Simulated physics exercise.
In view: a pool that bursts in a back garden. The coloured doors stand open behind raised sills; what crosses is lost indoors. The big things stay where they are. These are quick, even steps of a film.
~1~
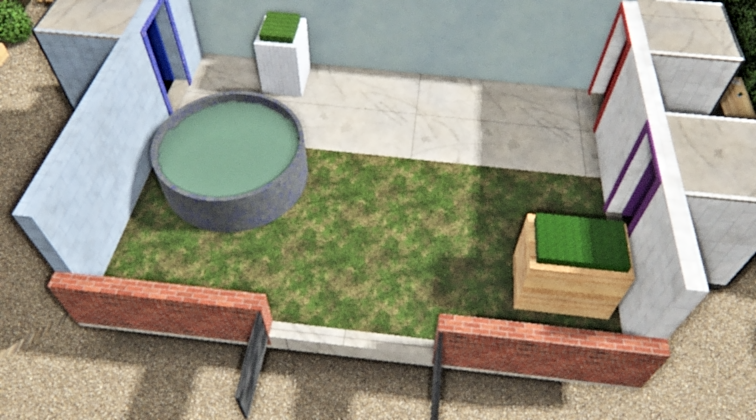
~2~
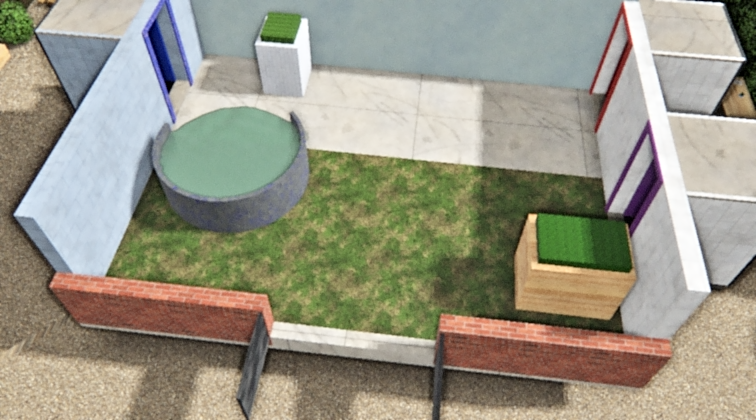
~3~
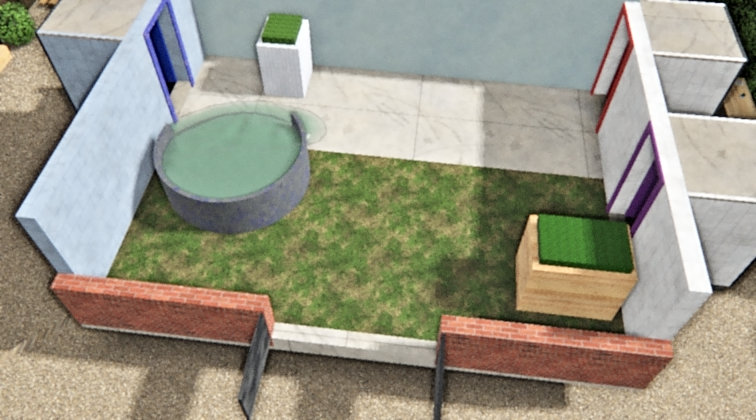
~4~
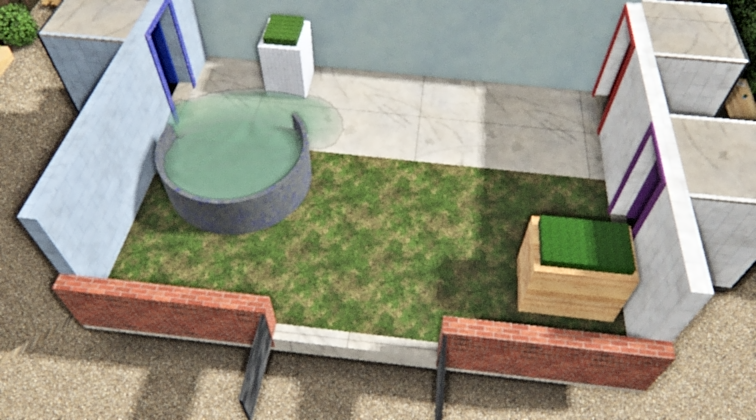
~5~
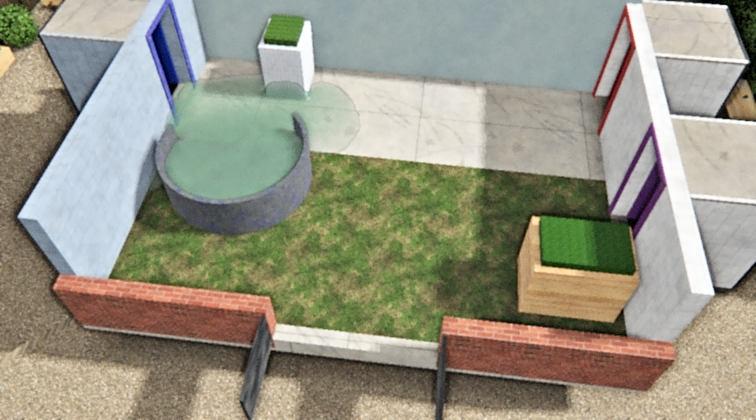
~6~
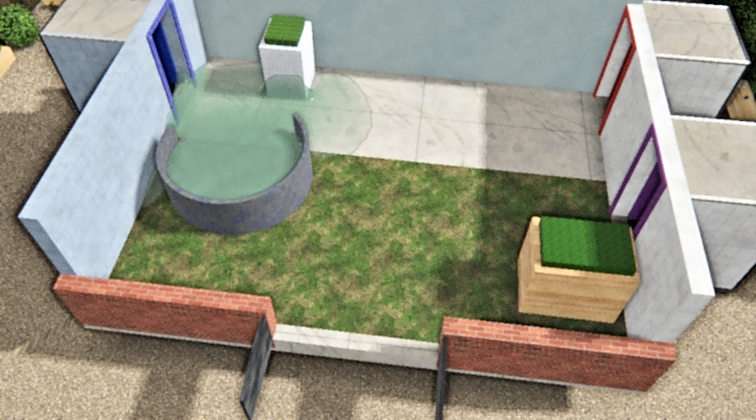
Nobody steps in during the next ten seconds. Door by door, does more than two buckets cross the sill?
In the end: The red door lets in a lot; the blue door lets in a lot; the purple door lets in a lot.
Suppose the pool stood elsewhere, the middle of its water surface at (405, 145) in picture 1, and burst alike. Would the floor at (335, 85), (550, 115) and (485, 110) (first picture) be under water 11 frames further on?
In that order: Wet, under water, under water.
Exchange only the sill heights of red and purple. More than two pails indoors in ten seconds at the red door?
Then: The red one lets more in.
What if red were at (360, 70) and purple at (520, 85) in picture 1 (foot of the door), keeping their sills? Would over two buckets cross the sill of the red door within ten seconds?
Red door takes more.
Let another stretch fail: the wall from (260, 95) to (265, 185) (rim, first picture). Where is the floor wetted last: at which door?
That is the blue one.
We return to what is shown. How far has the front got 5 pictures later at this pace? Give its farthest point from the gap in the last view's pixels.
Close to (434, 78).
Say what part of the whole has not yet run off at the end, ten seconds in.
Near 84 in a hundred.
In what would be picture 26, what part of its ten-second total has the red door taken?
About 10 per cent.
A moment on, water covers 25 % of the floor; the red door not reached, the blue door over two buckets in, the purple door not reached.
Next, water covers 35 % of the floor; the red door not reached, the blue door over two buckets in, the purple door not reached.
Then, water covers 55 % of the floor; the red door under two buckets in, the blue door far over two buckets in, the purple door not reached.
Later, water covers 80 % of the floor; the red door far over two buckets in, the blue door far over two buckets in, the purple door under two buckets in.
In the end, water covers 95 % of the floor; the red door far over two buckets in, the blue door far over two buckets in, the purple door over two buckets in.
